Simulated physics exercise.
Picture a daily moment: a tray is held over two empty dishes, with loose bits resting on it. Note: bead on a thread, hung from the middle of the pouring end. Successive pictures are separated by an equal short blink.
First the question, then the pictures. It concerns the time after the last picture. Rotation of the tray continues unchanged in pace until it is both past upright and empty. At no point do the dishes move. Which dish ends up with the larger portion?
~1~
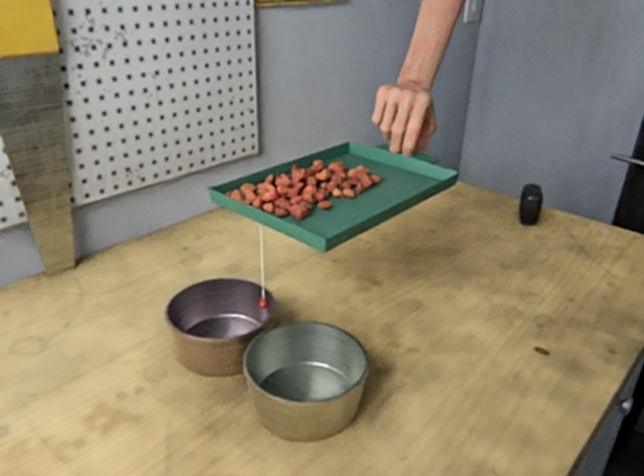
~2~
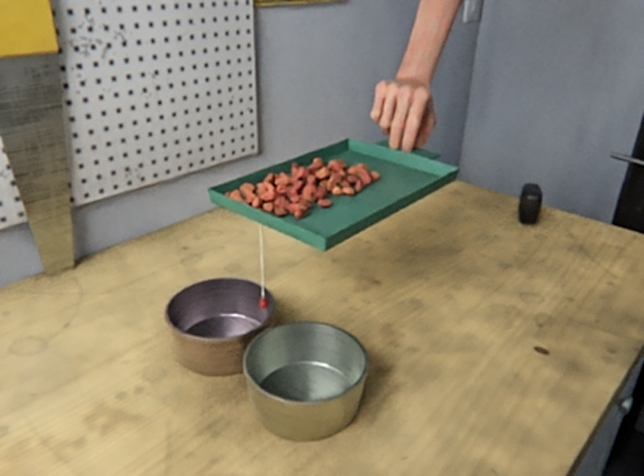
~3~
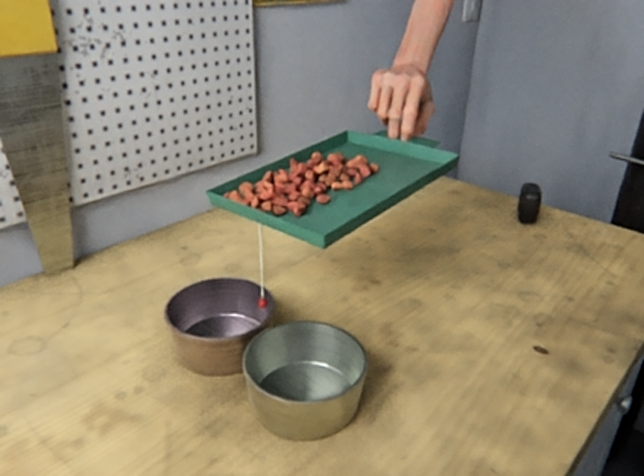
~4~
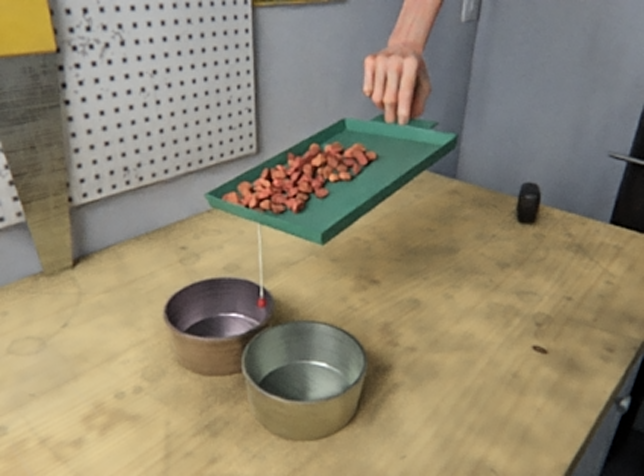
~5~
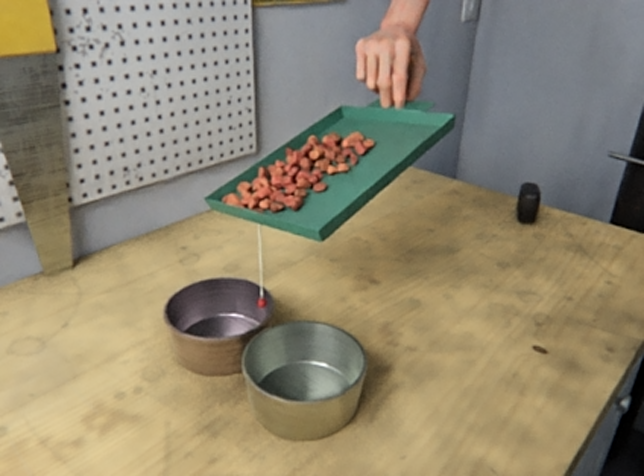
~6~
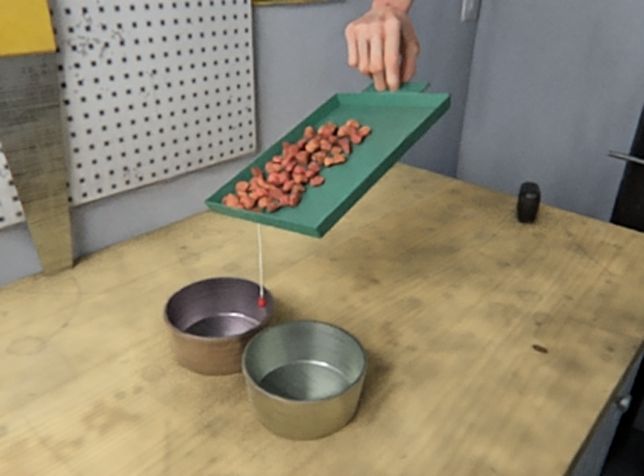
My bet is the dish over on the left is left holding more.
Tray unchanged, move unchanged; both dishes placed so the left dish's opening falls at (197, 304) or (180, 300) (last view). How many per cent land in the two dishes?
Estimate: 100 % first, 90 % second.
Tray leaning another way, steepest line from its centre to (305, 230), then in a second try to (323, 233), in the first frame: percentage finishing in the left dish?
0 % and 0 %.
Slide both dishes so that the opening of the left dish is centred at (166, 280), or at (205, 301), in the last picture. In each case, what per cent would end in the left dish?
Trial 1 around 30 percent, trial 2 around 90 percent.
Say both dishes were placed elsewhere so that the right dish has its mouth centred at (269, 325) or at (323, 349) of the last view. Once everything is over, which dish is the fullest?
Results - the dish on the left side first, the dish on the left side second.
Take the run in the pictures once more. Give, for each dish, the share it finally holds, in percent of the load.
Estimate - left dish 90 percent, right dish 0 percent.
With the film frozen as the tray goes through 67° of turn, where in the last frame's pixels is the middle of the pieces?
Roughly at (250, 169).
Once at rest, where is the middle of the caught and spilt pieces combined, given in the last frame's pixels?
Close to (216, 334), more or less.
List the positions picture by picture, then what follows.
Corners of the pouring end (212, 188) and (325, 237), level; middle of the load (301, 187), bits of crushed brick; left dish (179, 346); right dish (262, 407); bead on its thread (264, 304), in the first frame.
Corners of the pouring end (211, 189) and (325, 236), level; middle of the load (300, 185), in the second frame.
Corners of the pouring end (209, 191) and (323, 234), tipped barely, lowest at the left corner; middle of the load (299, 182), in the third frame.
Corners of the pouring end (208, 194) and (320, 230), tipped a little, lowest at the left corner; middle of the load (297, 177), in the fourth frame.
Corners of the pouring end (208, 197) and (318, 228), tipped clearly, lowest at the left corner; middle of the load (295, 172), in the fifth frame.
Corners of the pouring end (207, 200) and (315, 225), tipped clearly, lowest at the left corner; middle of the load (292, 167); left dish (177, 345); right dish (261, 406), in the sixth frame.
Just after the last frame, tray tipped steeply; every one on the tray.
A moment on, tray tipped past a quarter turn; roughly a quarter on the tray; roughly half in the left dish; about a tenth outside both; roughly a quarter in the air.
Further on, tray tipped past a quarter turn; almost all in the left dish; about a tenth outside both.
When it is over, tray tipped past a quarter turn; not one in the right dish; almost all in the left dish; about a tenth outside both.
